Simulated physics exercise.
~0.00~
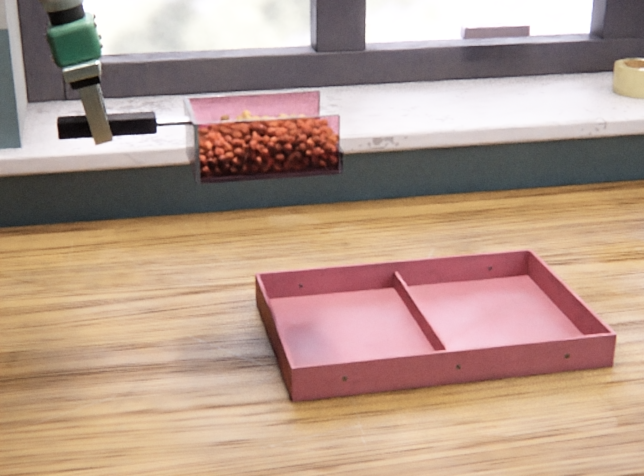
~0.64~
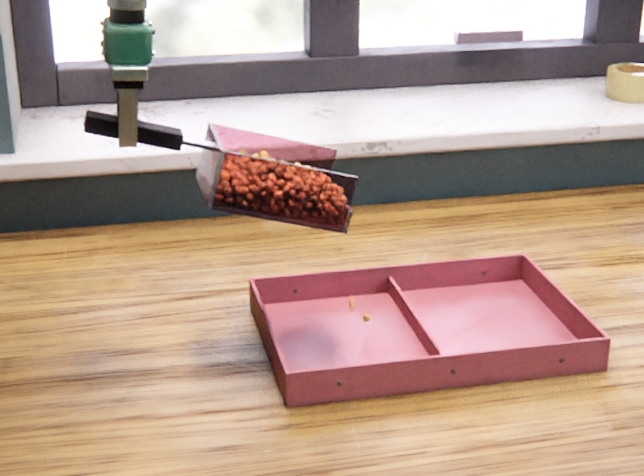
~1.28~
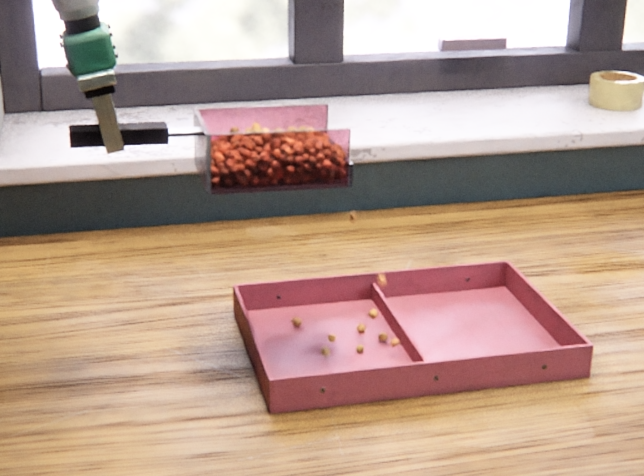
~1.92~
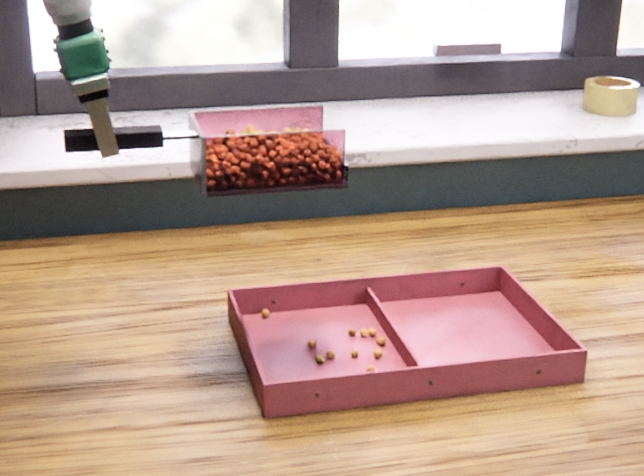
On a wooden table by a window, a robot arm held a clear-fronted box of small reddish-brown pieces near a divided pink tray, lowered and tipped it slightly, then raised it level again, leaving a few pieces scattered in the tray's left section.
